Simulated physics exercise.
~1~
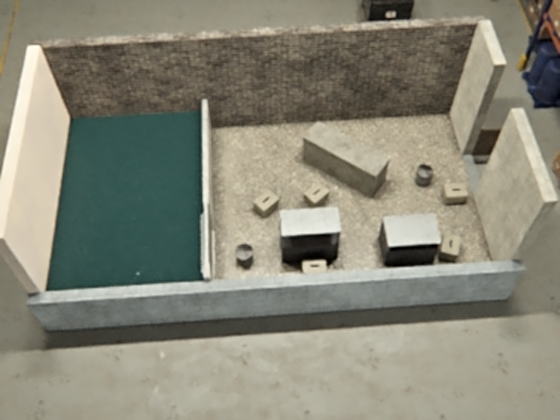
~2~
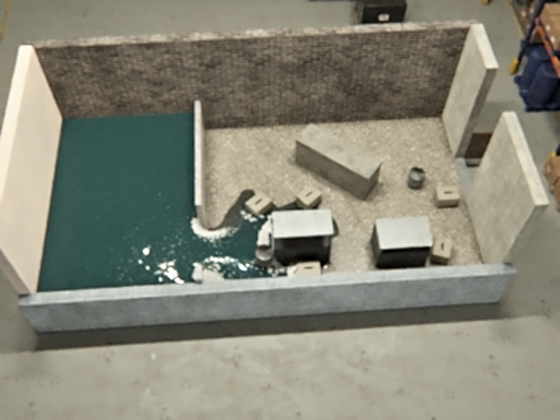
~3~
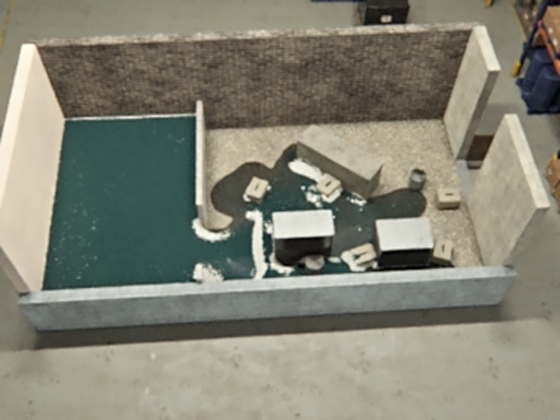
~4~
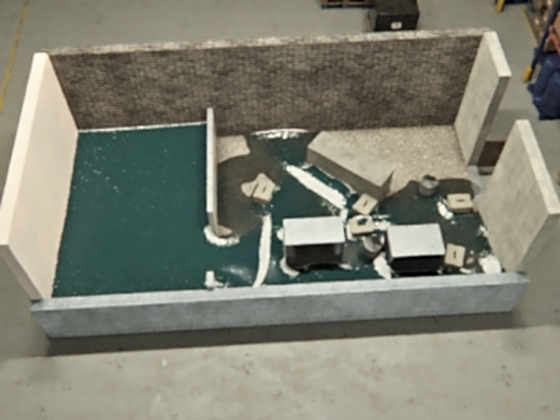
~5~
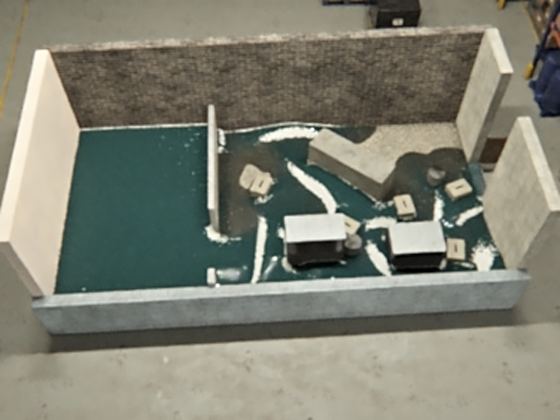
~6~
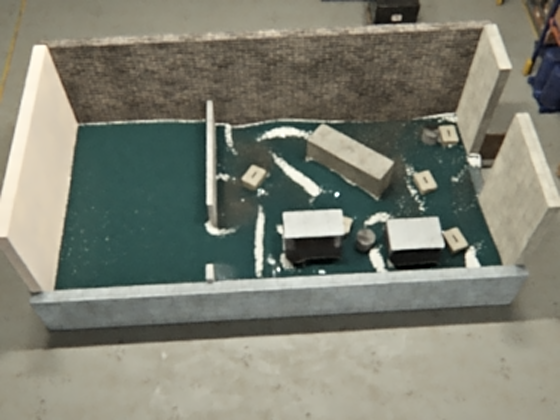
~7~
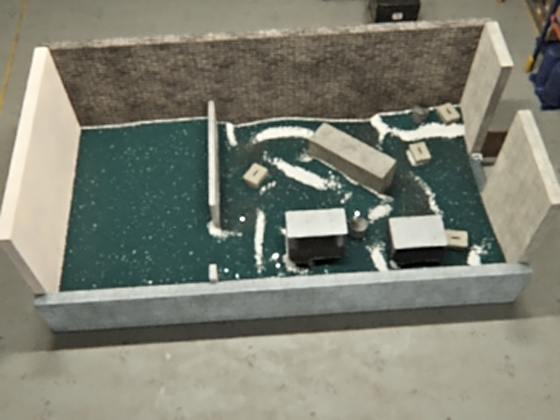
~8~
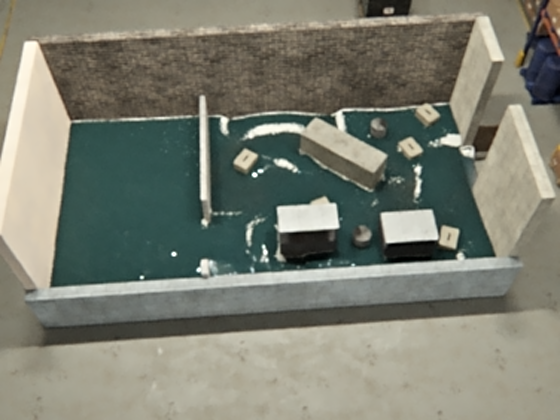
The clip opens on a walled enclosure seen from above, with dark green water on the left of a divider and pale boxes and small pails among grey blocks on the dry right side. Water pours through the gap at the divider's near end and spreads around the nearest blocks. It pushes some boxes and a pail rightward, streaked with white foam. The flood reaches the right wall and then covers the remaining floor. Several pieces drift toward the far right corner, then some edge back left. Finally, boxes and pails sit scattered, upright, in calmer water.
